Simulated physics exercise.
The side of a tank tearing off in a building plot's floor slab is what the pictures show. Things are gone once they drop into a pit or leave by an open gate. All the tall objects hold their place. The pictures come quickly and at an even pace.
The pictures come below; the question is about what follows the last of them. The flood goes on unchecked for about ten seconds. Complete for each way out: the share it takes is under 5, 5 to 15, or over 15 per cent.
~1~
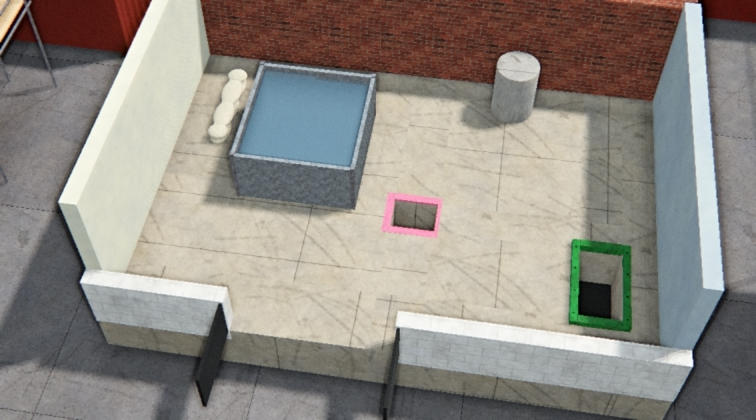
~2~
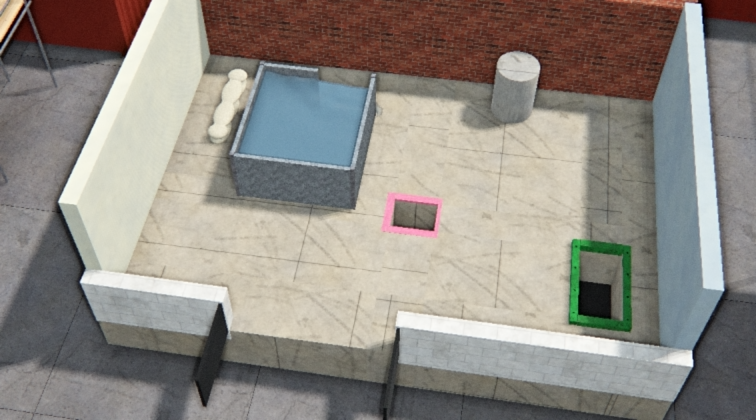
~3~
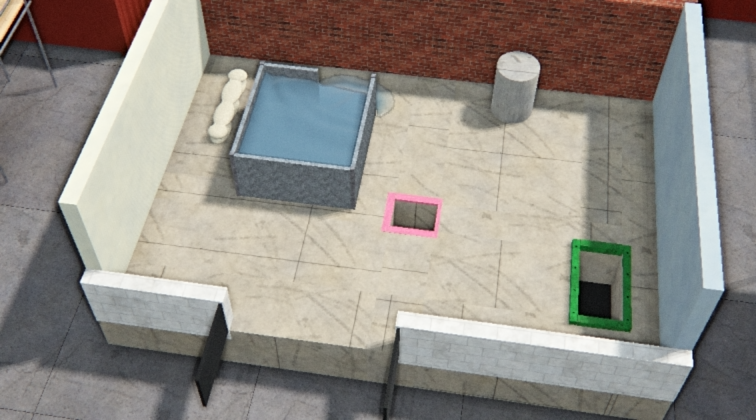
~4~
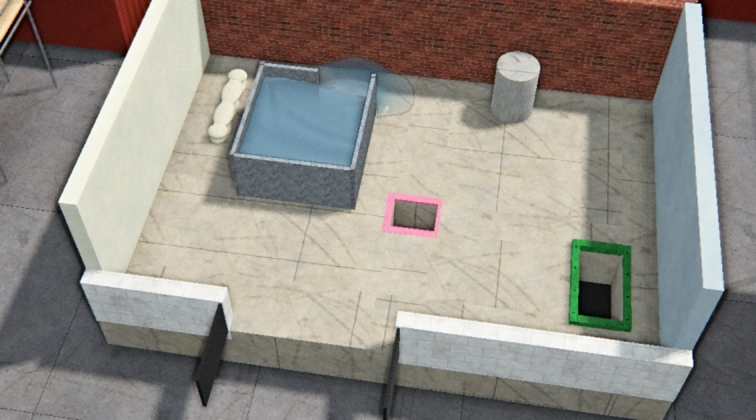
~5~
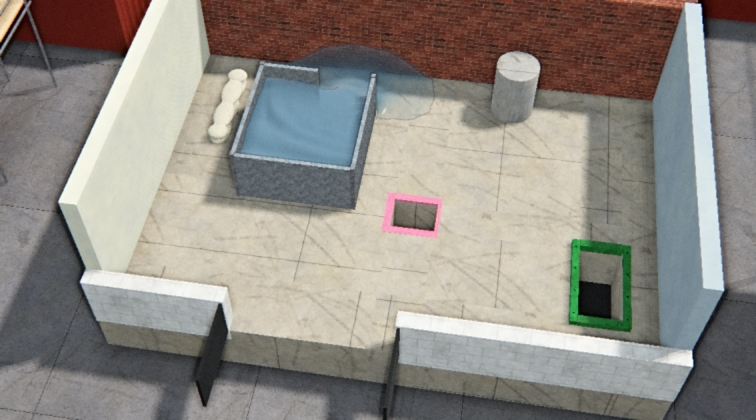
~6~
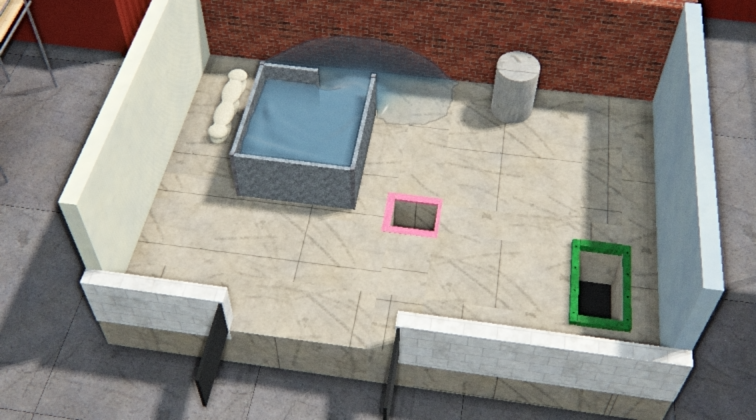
Completed: For the gate it is 5 to 15 per cent; for the pink pit it is 5 to 15 per cent; for the green pit it is under 5 per cent.
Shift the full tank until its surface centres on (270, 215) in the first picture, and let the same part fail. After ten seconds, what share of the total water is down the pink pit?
Within ten seconds, 2 percent of the total ends up in the pink pit.
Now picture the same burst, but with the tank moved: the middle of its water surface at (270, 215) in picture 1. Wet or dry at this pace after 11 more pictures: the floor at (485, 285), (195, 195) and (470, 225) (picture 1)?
Going through the three spots, I'd say high and dry, high and dry, high and dry.
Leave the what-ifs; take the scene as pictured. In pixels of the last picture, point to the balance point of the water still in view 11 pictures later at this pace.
I'd say around (337, 129).
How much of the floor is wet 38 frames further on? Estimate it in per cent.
It should be close to 90 %.
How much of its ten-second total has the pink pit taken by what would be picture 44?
Near 20 in a hundred.
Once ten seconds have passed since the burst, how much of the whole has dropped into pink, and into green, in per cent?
That's 8 per cent for the first and 0 per cent for the second.
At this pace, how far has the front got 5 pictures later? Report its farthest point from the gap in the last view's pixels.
Roughly (592, 99).
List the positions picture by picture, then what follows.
Still water in the open tank at (306, 118), in the first frame.
The front is at (379, 114), out from the gap on the open tank's far side, in the second frame.
The front is at a hidden place, out from the gap on the open tank's far side, in the third frame.
The front is at (400, 77), out from the gap on the open tank's far side, in the fourth frame.
Water pours out on the open tank's far side and has run to (427, 79), in the fifth frame.
The front is at (454, 82), out from the gap on the open tank's far side, in the sixth frame.
A moment on, water covers 15 % of the floor; the gate 0 %, the pink pit 0 %, the green pit 0 %.
Next, water covers 40 % of the floor; the gate 0 %, the pink pit 0 %, the green pit 0 %.
Then, water covers 65 % of the floor; the gate 0 %, the pink pit 0 %, the green pit 0 %.
Later, water covers 90 % of the floor; the gate 1 %, the pink pit 2 %, the green pit 0 %.
In the end, water covers 95 % of the floor; the gate 9 %, the pink pit 8 %, the green pit 1 %.
